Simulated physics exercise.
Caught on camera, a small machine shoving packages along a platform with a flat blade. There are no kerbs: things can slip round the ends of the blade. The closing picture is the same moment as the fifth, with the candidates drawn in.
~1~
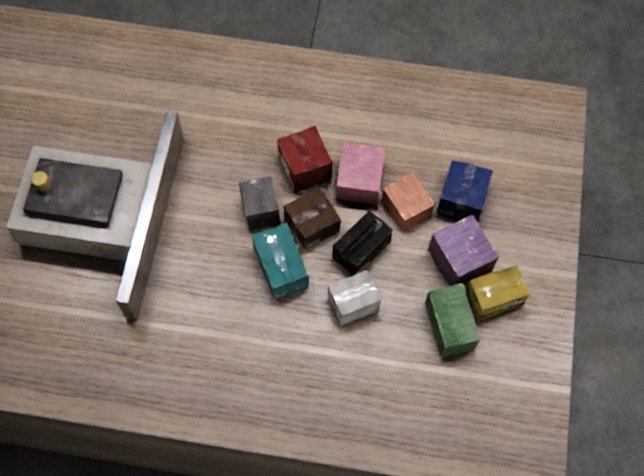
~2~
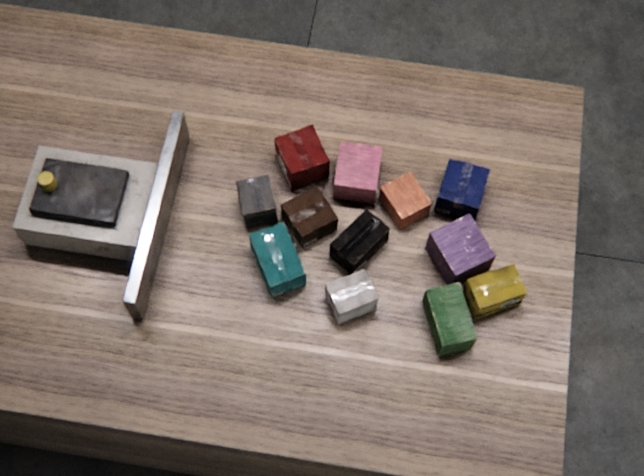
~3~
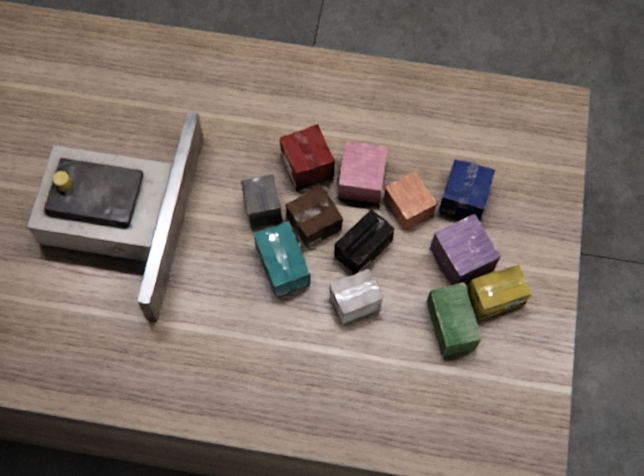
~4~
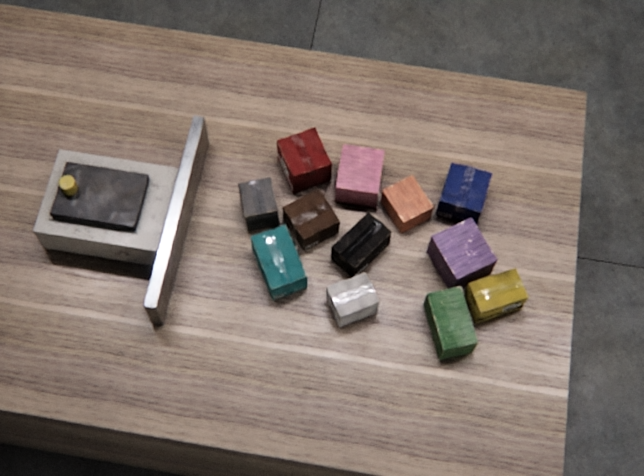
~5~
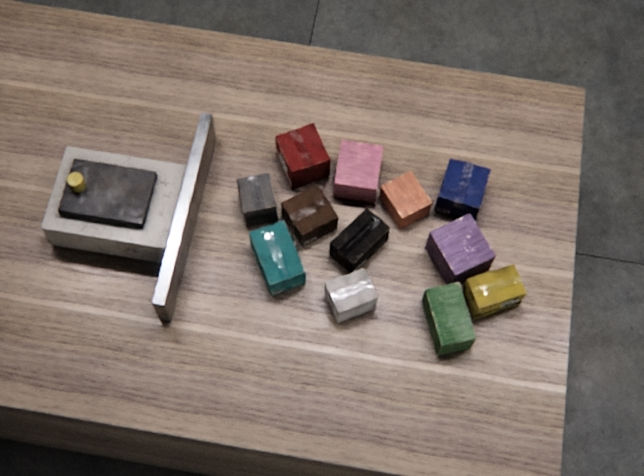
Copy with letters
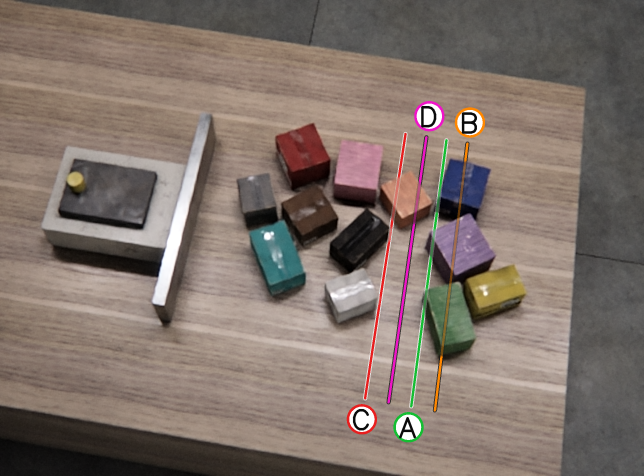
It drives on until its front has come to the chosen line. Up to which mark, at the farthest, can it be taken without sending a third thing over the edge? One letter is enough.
Up to line B.
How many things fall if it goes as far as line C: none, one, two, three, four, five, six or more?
The count is none.
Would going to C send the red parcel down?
No.
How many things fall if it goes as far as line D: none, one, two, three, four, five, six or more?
By then, none.
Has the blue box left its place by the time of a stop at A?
By then, yes.
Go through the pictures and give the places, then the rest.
Robot (80, 192); orange crate (408, 203); black box (363, 243), in the first picture.
Robot (86, 192); pink crate (358, 173), in the second picture.
Robot (100, 192); white box (356, 297), in the third picture.
Robot (107, 196); turquoise box (279, 262), in the fourth picture.
Robot (115, 193); blue box (463, 190); grey parcel (258, 199); yellow parcel (493, 292), in the fifth picture.
On the marked copy, A at (430, 265); B at (452, 269); C at (387, 258); D at (409, 262).
With B. Early on, robot (210, 209); pink crate (366, 173); red parcel (324, 170).
Further on, robot (308, 225); blue box (528, 190); yellow parcel (516, 300).
At the end, robot (383, 237); yellow parcel over the edge; purple crate (572, 274); one fallen.
As for the rest, A is within the limit but short; C is within the limit but short; D is within the limit but short.
